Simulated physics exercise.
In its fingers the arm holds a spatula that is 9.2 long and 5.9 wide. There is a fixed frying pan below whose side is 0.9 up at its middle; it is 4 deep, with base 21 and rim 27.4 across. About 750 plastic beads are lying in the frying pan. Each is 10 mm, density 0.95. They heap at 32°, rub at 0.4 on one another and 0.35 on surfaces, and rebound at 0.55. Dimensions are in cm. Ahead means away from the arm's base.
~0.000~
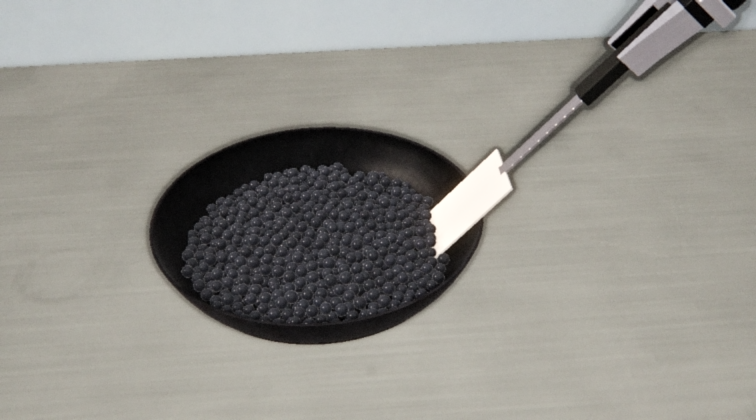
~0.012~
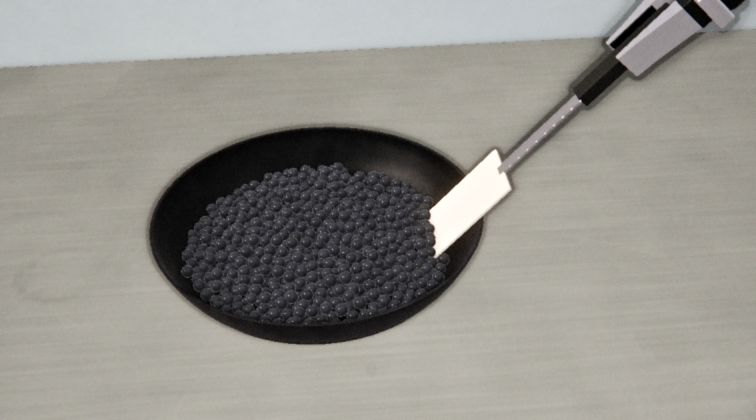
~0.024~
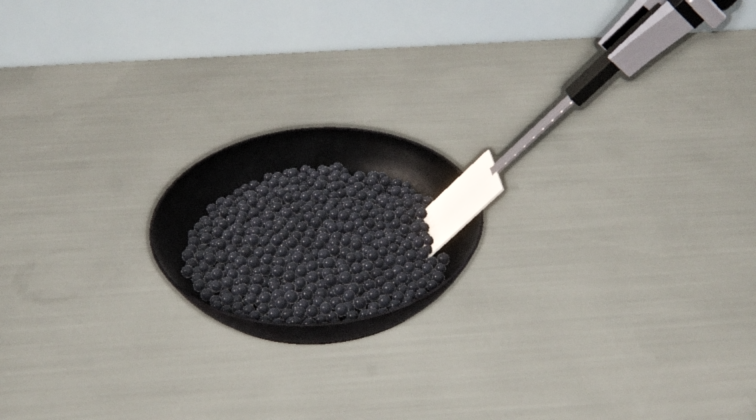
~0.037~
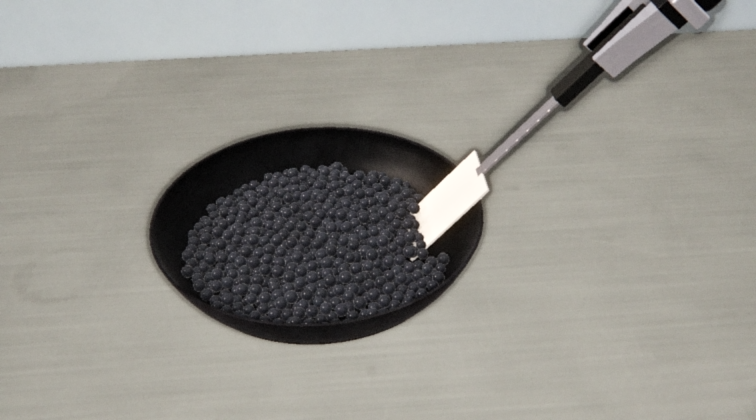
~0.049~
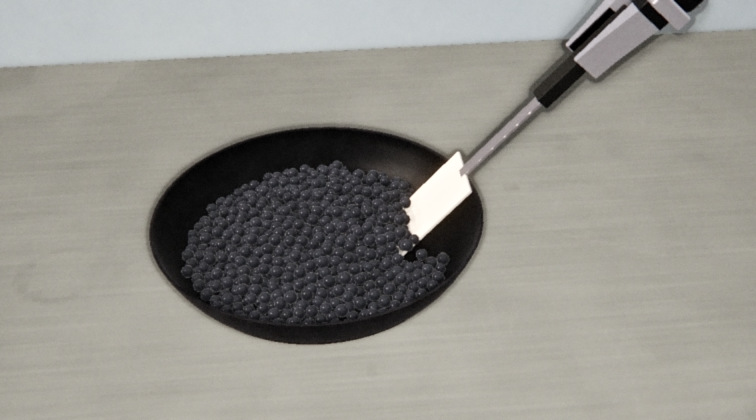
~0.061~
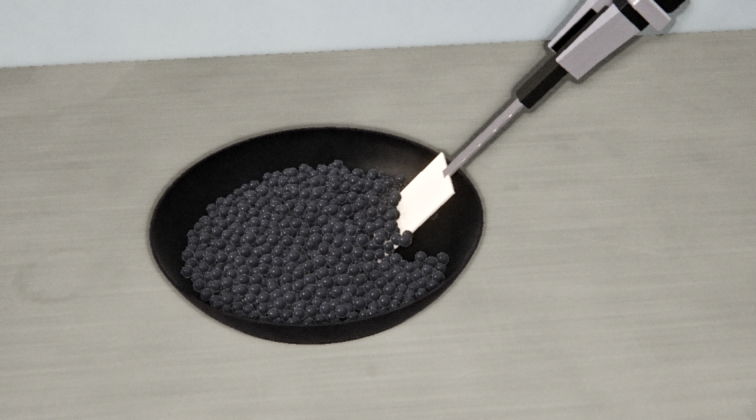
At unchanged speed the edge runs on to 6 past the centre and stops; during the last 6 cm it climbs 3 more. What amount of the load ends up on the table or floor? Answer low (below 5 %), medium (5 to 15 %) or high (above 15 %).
Medium.
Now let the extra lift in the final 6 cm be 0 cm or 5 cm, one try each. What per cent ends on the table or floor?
It works out to some 0 per cent for the first setting and some 10 per cent for the second.
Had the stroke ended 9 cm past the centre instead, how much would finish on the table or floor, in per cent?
I'd expect close to 15 per cent then.
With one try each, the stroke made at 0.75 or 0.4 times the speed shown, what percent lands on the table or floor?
The two tries give roughly 5 and 0 in a hundred.
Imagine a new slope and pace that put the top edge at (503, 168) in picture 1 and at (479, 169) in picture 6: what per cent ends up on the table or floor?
Near 0 in a hundred.
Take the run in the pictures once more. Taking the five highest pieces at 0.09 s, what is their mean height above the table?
Estimated height above table: Approx. 6 cm.
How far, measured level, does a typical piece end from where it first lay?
2 cm.
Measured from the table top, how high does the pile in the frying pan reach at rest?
Roughly 4.0 centimetres.
By 0.09 s, sloping 48°, highest piece 6 above the table; 754 in the frying pan.
By 0.12 s, sloping 48°, highest piece 7 above the table; 754 in the frying pan.
By 0.33 s, sloping 48°, highest piece 4 above the table; 683 in the frying pan, 70 on the table or floor, 1 on the blade or in flight.
By 1.38 s, sloping 48°, highest piece 4 above the table; 683 in the frying pan, 71 on the table or floor.
Final count, 683 in the frying pan, 71 on the table or floor. That is 9 % on the table or floor.
